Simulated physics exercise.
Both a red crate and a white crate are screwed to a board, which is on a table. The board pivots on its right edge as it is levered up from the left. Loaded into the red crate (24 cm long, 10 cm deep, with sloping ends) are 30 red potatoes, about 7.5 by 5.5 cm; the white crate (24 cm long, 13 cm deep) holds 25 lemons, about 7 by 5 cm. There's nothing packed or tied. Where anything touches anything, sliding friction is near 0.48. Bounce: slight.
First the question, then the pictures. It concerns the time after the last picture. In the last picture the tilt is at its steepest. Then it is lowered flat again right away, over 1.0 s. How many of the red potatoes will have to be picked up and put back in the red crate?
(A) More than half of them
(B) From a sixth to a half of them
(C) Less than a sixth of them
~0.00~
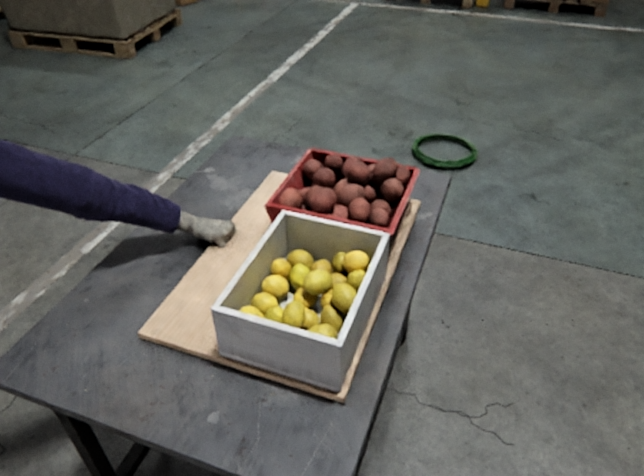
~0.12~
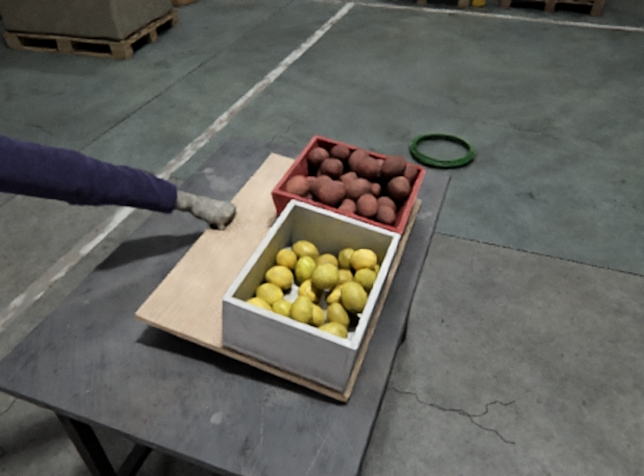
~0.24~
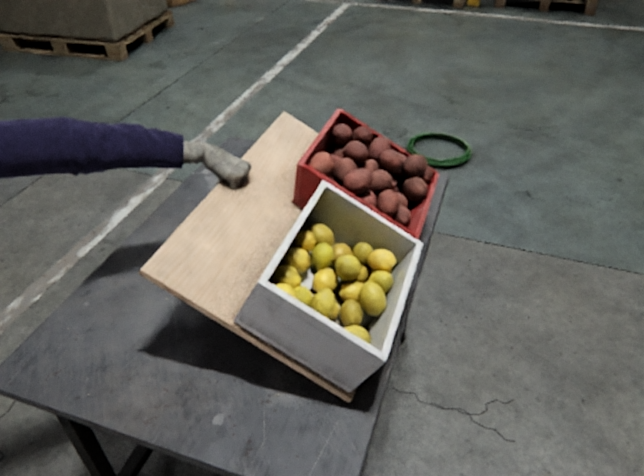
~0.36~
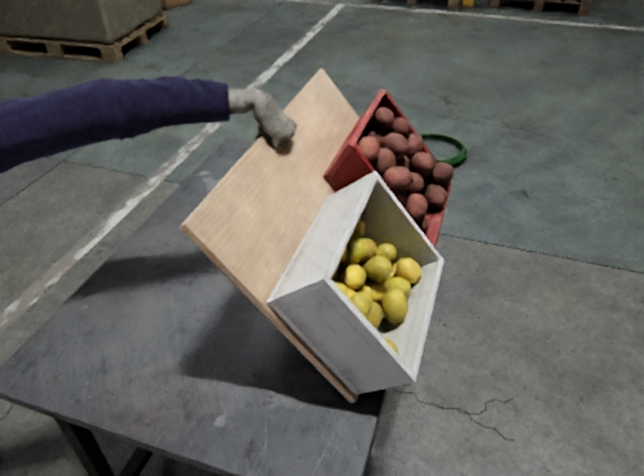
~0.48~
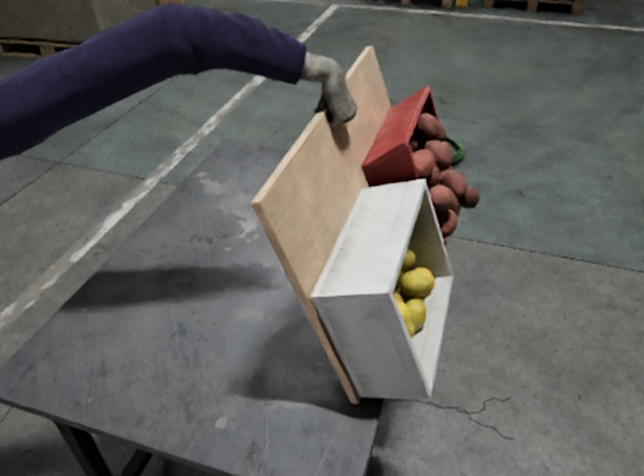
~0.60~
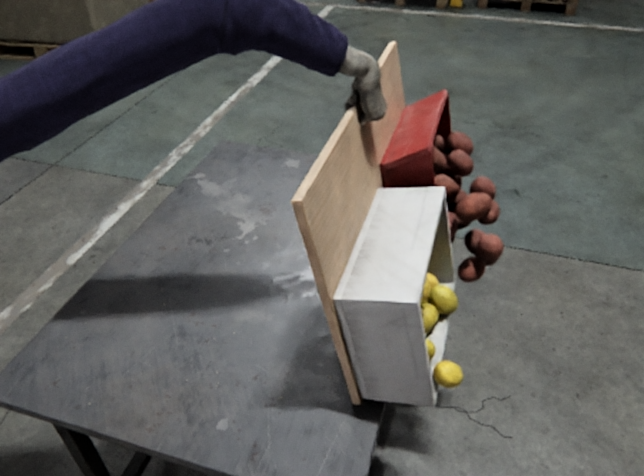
A, more than half of them.
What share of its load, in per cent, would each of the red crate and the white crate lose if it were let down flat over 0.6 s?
In that case red crate 70 %, white crate 20 %.
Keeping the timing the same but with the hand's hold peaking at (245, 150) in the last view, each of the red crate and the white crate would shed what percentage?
Red crate 10 %, white crate 0 %.
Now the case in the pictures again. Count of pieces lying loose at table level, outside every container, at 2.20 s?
The count is about 0.
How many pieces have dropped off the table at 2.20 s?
About 25.
After 0.86 s, tilt 64°; red crate 12 in, 18 out and white crate 22 in, 3 out.
After 1.18 s, tilt 29°; red crate 7 in, 23 out and white crate 21 in, 4 out.
After 1.62 s, tilt 0°; red crate 7 in, 23 out and white crate 21 in, 4 out.
Final count (at 2.20 s), red crate 7 in, 23 out and white crate 21 in, 4 out. Asked share, 23 of 30, 77 per cent.
